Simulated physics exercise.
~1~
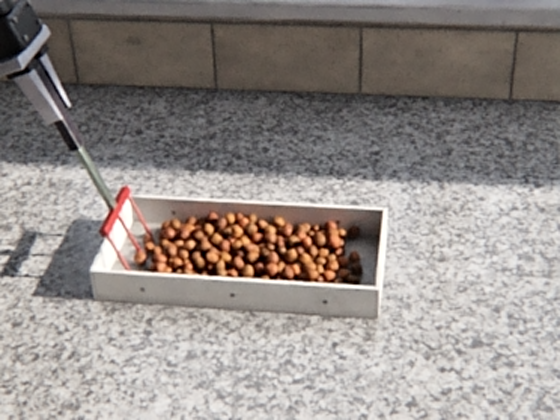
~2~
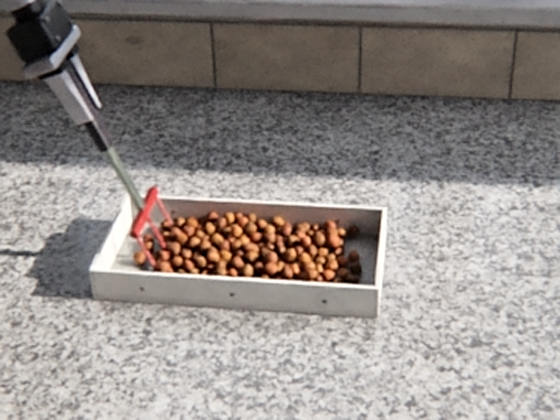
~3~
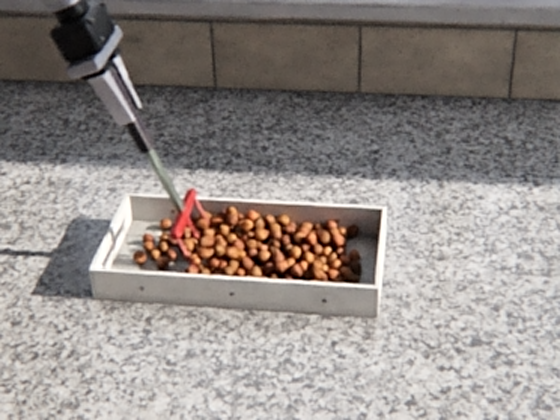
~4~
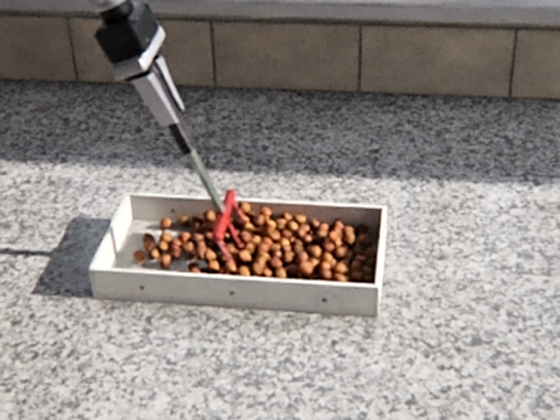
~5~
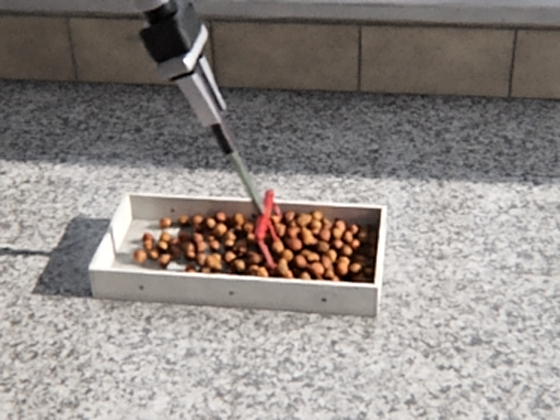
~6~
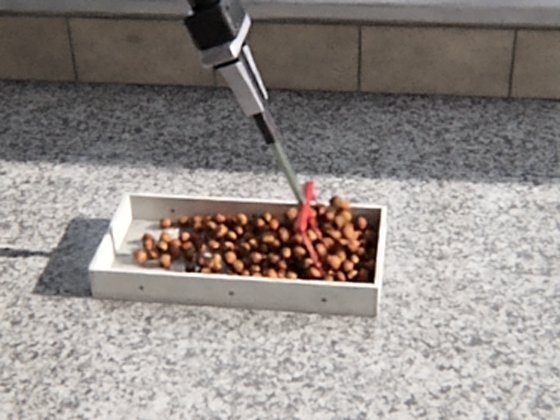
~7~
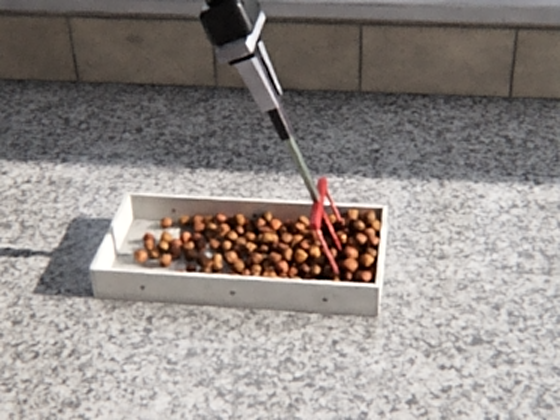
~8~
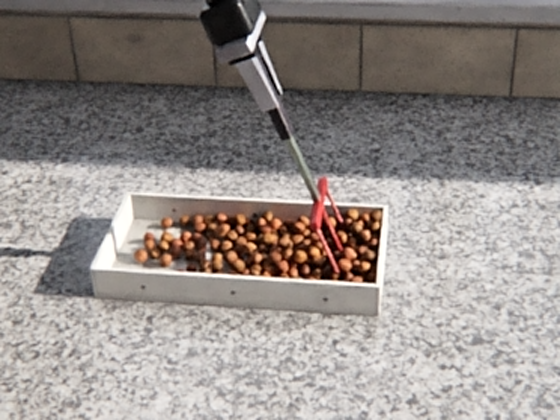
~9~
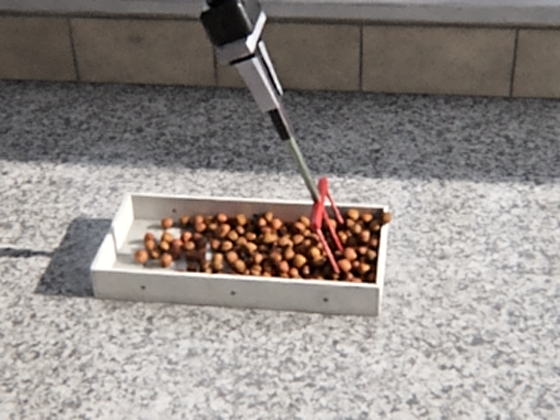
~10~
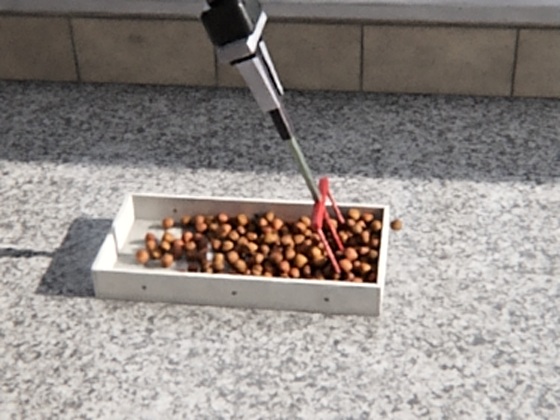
To begin with, a robotic arm holds a red fork at the left end of a pale, shallow trough filled with brown hazelnuts, set on a speckled grey surface. The fork moves steadily right through the nuts, pushing some ahead and leaving a thinner, partly bare area at the left. As it nears the right end, the nuts bunch up into a low heap in front of it. The fork then stops short of the right wall. Finally, one nut tips over that wall and comes to rest outside, while the others stay in the trough.
